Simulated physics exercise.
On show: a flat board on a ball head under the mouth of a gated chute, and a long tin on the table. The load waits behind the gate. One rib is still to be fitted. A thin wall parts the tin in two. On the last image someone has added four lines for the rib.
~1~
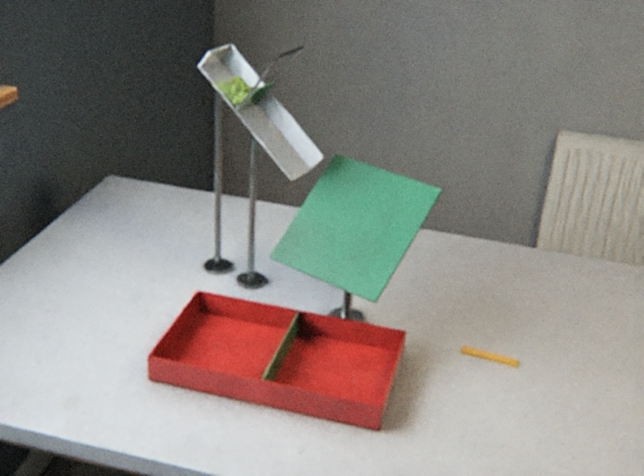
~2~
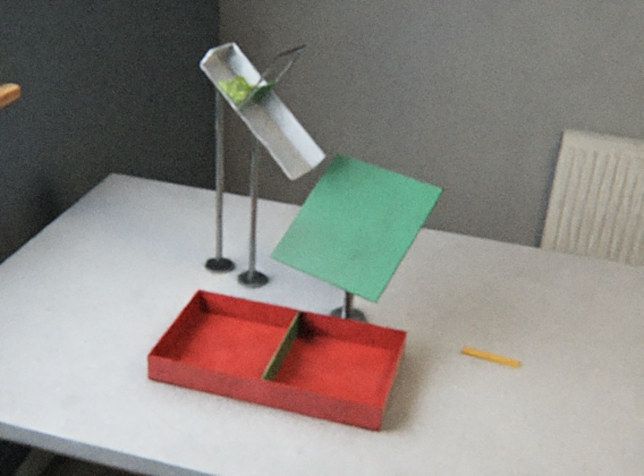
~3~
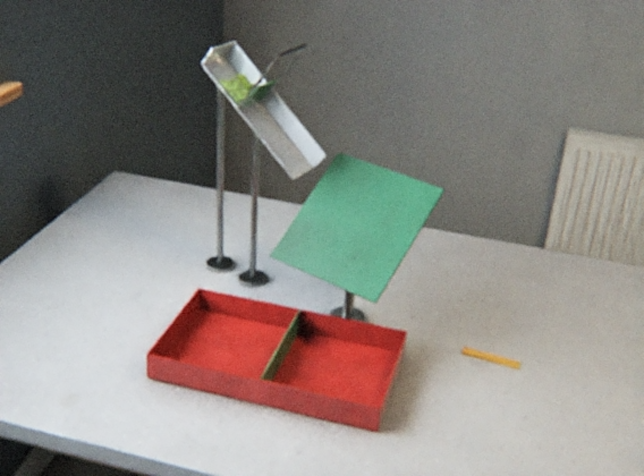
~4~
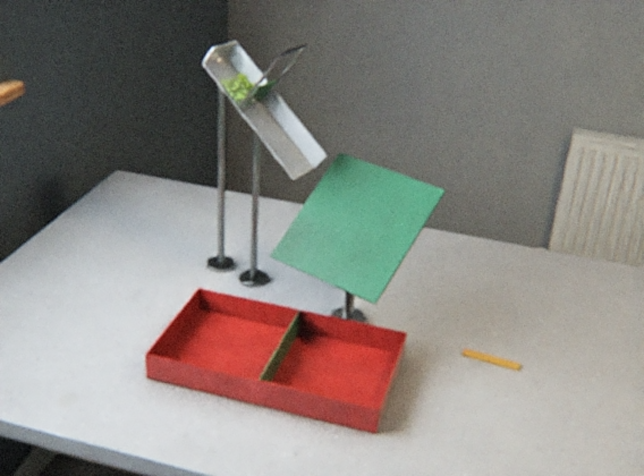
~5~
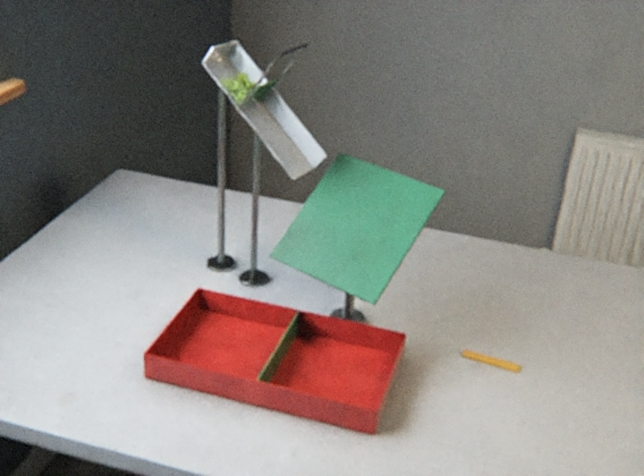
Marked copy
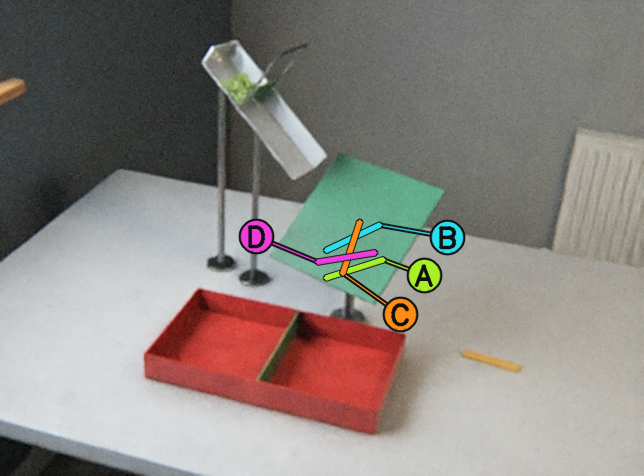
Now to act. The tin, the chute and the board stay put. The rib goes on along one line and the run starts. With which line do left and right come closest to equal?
A beats the others.
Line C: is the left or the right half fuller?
The right half.
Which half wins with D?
More lands on the left.
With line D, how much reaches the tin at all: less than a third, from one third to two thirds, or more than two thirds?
Line D gives more than two thirds.
On the marked copy, line A from (383, 259) to (326, 277); line B from (379, 225) to (326, 250); line C from (359, 222) to (342, 273); line D from (374, 252) to (318, 261).
Choosing A, of what is caught, close to half in the left half, close to half in the right.
Choosing B, of what is caught, the bulk in the left half, a small share in the right.
Choosing C, of what is caught, a small share in the left half, all but a few in the right.
Choosing D, of what is caught, the bulk in the left half, a small share in the right.
